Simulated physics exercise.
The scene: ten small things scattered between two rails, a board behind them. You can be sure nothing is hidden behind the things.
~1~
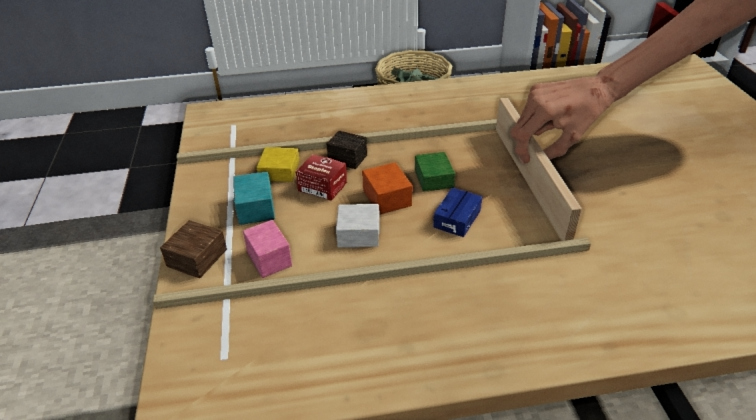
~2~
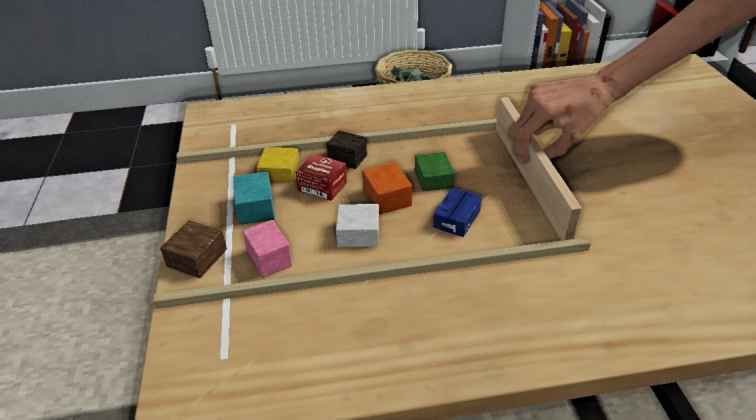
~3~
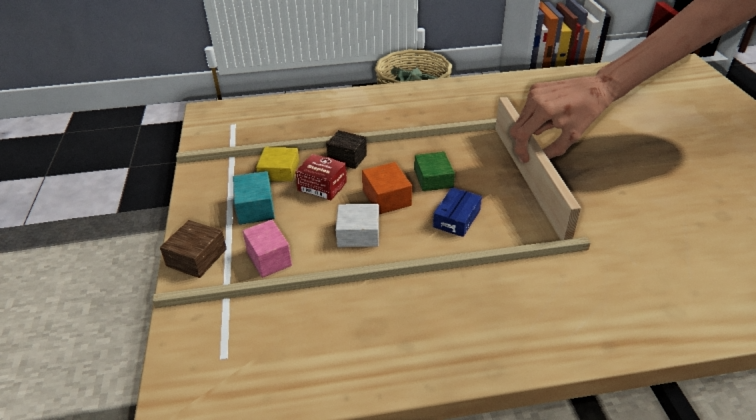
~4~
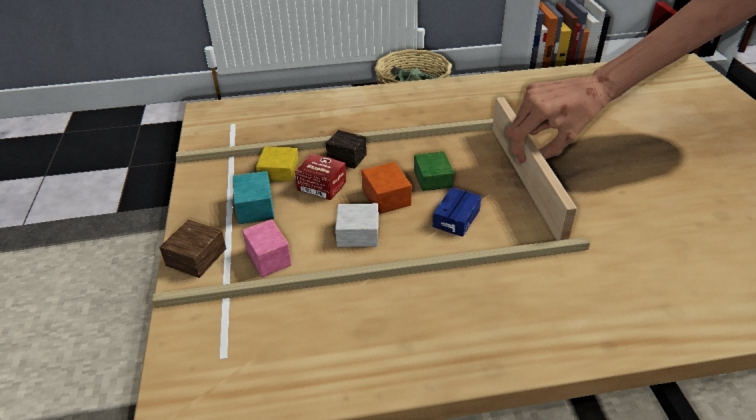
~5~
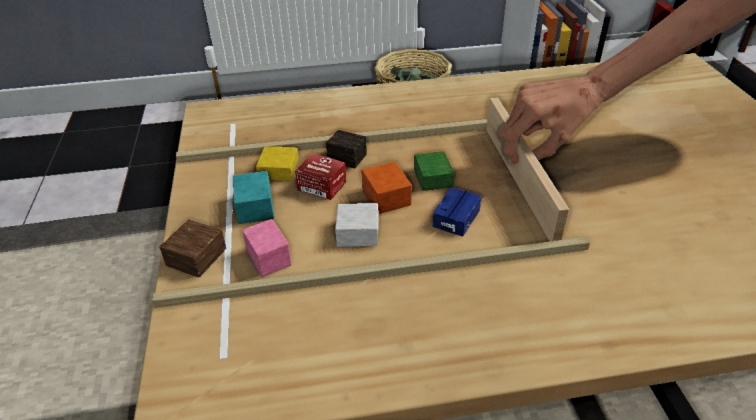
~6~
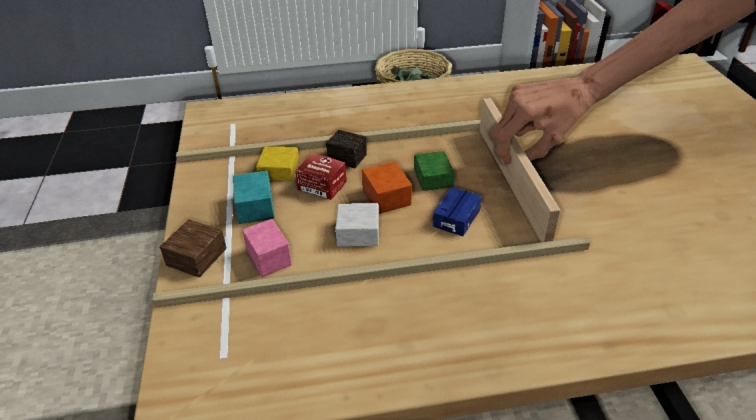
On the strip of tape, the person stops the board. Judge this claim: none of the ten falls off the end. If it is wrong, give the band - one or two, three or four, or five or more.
Most likely the sweep will knock off three or four.
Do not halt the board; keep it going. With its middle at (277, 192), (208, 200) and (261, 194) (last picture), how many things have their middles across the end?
Counts by place: 1 / 6 / 1.
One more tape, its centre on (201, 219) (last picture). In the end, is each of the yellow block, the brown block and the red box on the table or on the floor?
Yellow block goes off, brown block goes off, red box goes off.
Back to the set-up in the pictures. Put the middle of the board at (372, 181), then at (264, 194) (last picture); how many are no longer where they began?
I get 6 at the one place and 10 at the other.
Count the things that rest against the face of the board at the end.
3 end up touching it.
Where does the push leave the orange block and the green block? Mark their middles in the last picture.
Answer: First (188, 223), after that (212, 195).
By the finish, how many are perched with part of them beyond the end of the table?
Result: 4.
Soon after, none off yet; brown block at rest near (194, 248); turquoise block at rest near (253, 197); pink block at rest near (267, 247).
After that, none off yet; brown block at rest near (194, 248); turquoise block at rest near (253, 197); pink block moving near (261, 249).
And then, none off yet; brown block tilting well over near (144, 250); turquoise block displaced about its own width near (183, 207); pink block displaced well along near (174, 266).
In the end, the number that fall off is three or four; gone, pink block, turquoise block and brown block.
